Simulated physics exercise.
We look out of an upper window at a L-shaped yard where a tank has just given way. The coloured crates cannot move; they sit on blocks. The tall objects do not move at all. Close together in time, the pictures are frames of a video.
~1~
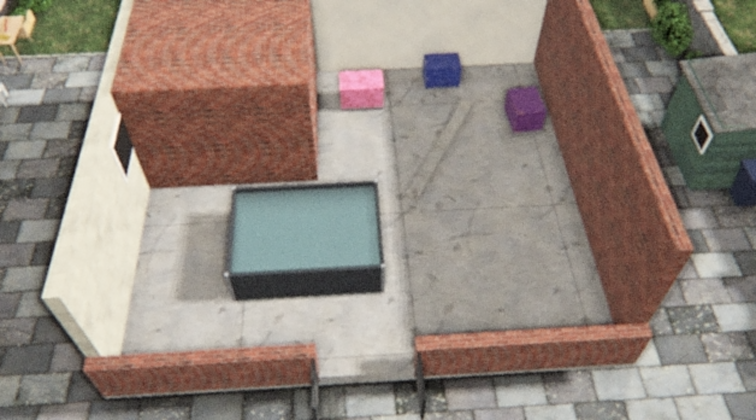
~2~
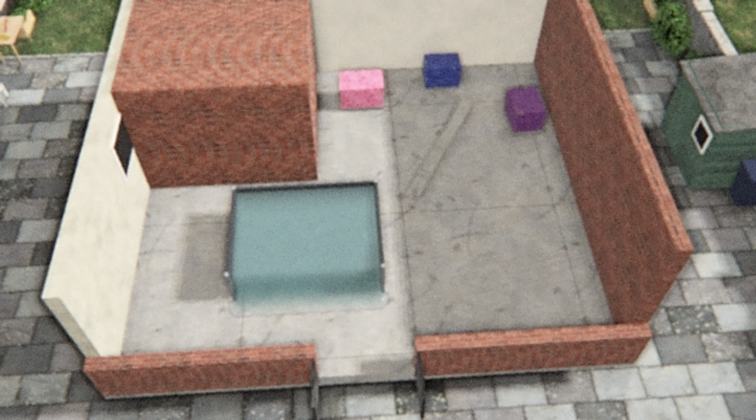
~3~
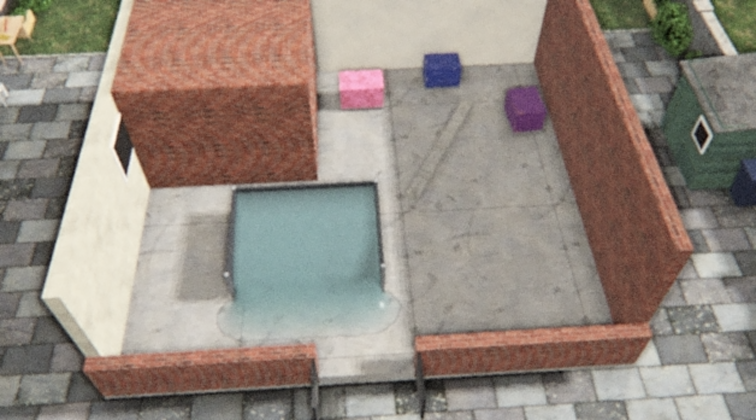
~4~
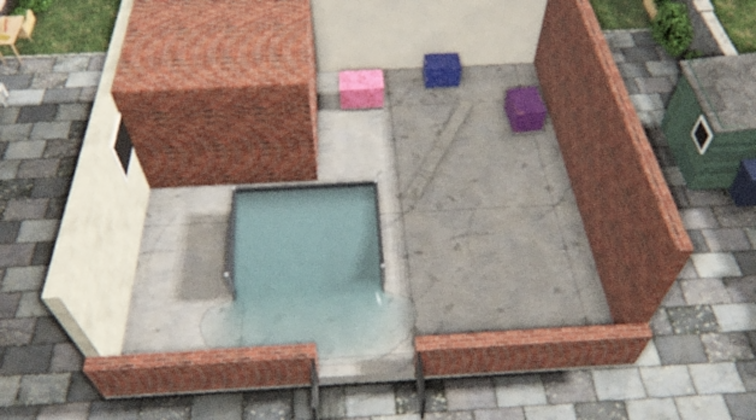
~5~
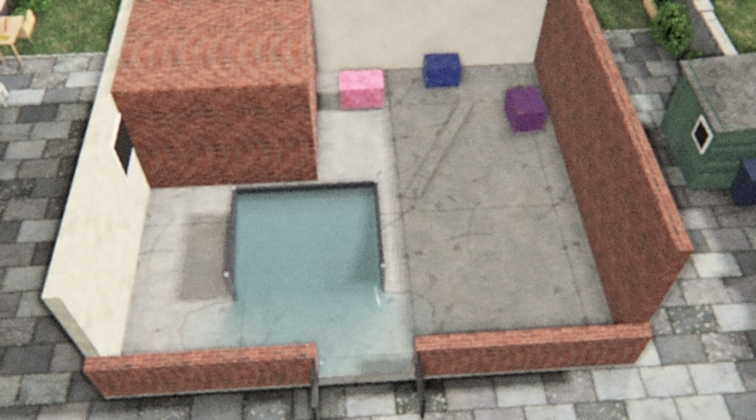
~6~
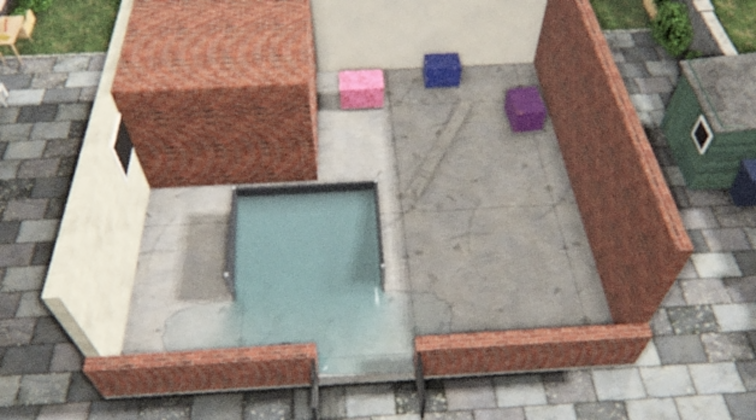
At the start, still water fills an open dark-rimmed tank in a brick-walled yard, with pink, blue and purple blocks near the back. Water pours out of the tank's near side and spreads over the paving toward the low front wall and its gap, while the blocks and walls stay still.
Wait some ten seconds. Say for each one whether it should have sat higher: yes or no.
Purple crate - no; blue crate - yes; pink crate - no.
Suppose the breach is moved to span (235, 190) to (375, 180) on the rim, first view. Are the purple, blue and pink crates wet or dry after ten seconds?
Going crate by crate, the purple one gets flooded, the blue one gets flooded and the pink one gets flooded.
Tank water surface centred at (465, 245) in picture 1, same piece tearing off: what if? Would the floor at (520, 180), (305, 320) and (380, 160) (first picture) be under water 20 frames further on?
Results in order - swamped, swamped, left untouched.
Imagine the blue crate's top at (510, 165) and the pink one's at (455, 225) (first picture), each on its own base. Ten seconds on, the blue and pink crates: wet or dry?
I'd bet the blue one is inundated and the pink one stays clear.
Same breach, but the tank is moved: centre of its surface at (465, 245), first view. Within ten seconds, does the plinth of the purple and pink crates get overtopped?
Result: Purple crate is inundated; pink crate avoids it.
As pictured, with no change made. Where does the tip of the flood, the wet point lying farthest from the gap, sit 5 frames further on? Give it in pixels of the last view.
Estimated pixel: (536, 350).
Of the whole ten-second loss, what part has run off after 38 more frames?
My estimate is roughly 90 percent.
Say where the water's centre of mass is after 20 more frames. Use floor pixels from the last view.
At about (277, 293).
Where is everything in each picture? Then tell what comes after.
The first picture shows still water in the open tank at (306, 228).
In the second picture, water pours out at (308, 285) and has run to (231, 303).
In the third picture, the front is at (223, 325), out from the gap at (308, 287).
In the fourth picture, the front is at (211, 341), out from the gap at (308, 288).
In the fifth picture, the front is at a hidden place, out from the gap at (308, 288).
In the sixth picture, water pours out at (308, 289) and has run to a hidden place.
A moment on, water covers 15 % of the floor; the purple crate not reached, the blue crate not reached, the pink crate not reached.
Next, water covers 25 % of the floor; the purple crate not reached, the blue crate not reached, the pink crate not reached.
Then, water covers 40 % of the floor; the purple crate not reached, the blue crate not reached, the pink crate not reached.
Later, water covers 60 % of the floor; the purple crate water round its plinth, the blue crate not reached, the pink crate not reached.
In the end, water covers 85 % of the floor; the purple crate stayed above the water, the blue crate was topped, the pink crate stayed above the water.
